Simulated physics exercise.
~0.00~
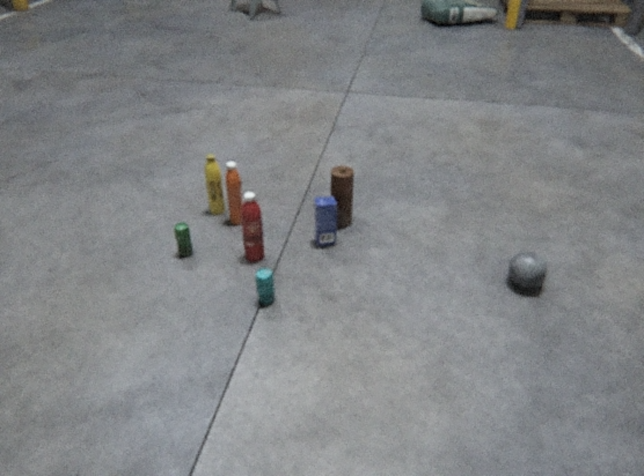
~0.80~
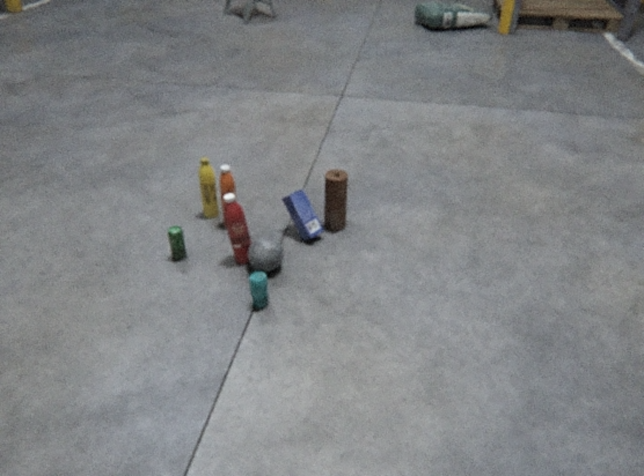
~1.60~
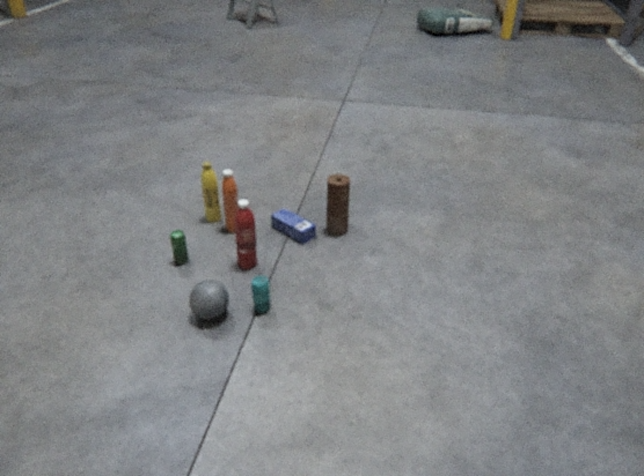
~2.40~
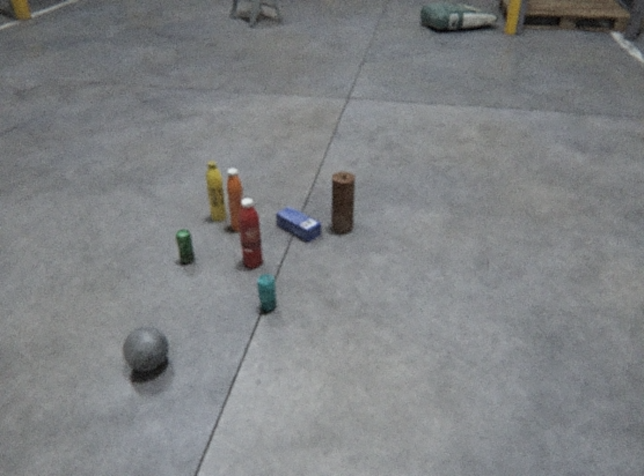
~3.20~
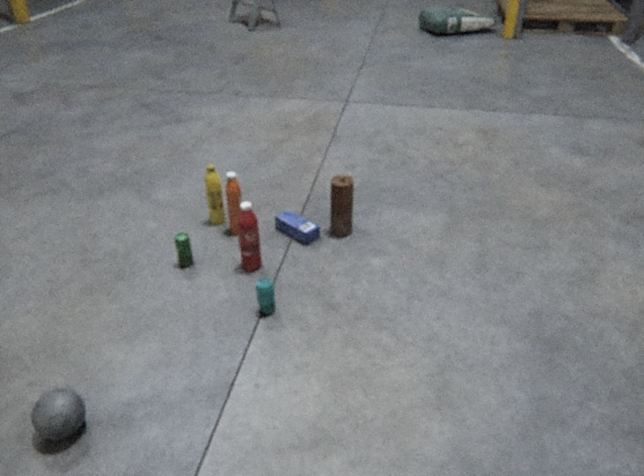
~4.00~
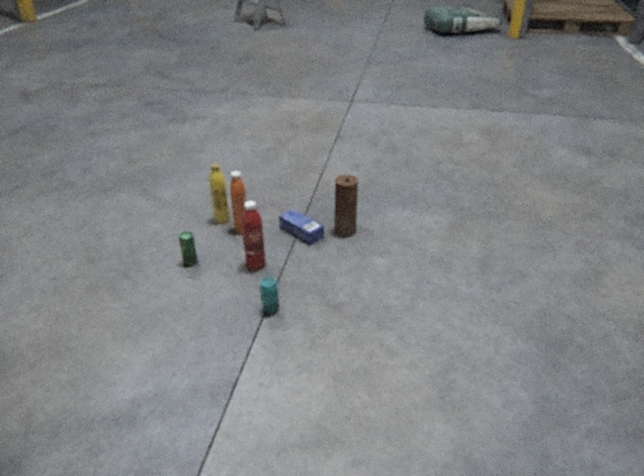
On a bare concrete floor, a small group of bottles, cans, a blue carton and a brown roll stands upright, with a grey ball off to the right. The ball rolls left in among them, and the blue carton tips over to the left while the red bottle leans slightly. The ball comes out past the turquoise can as the carton lands on its side and the red bottle settles upright again. The ball keeps rolling toward the lower left and leaves the view. At the end, only the carton lies flat, and the other items are still standing.
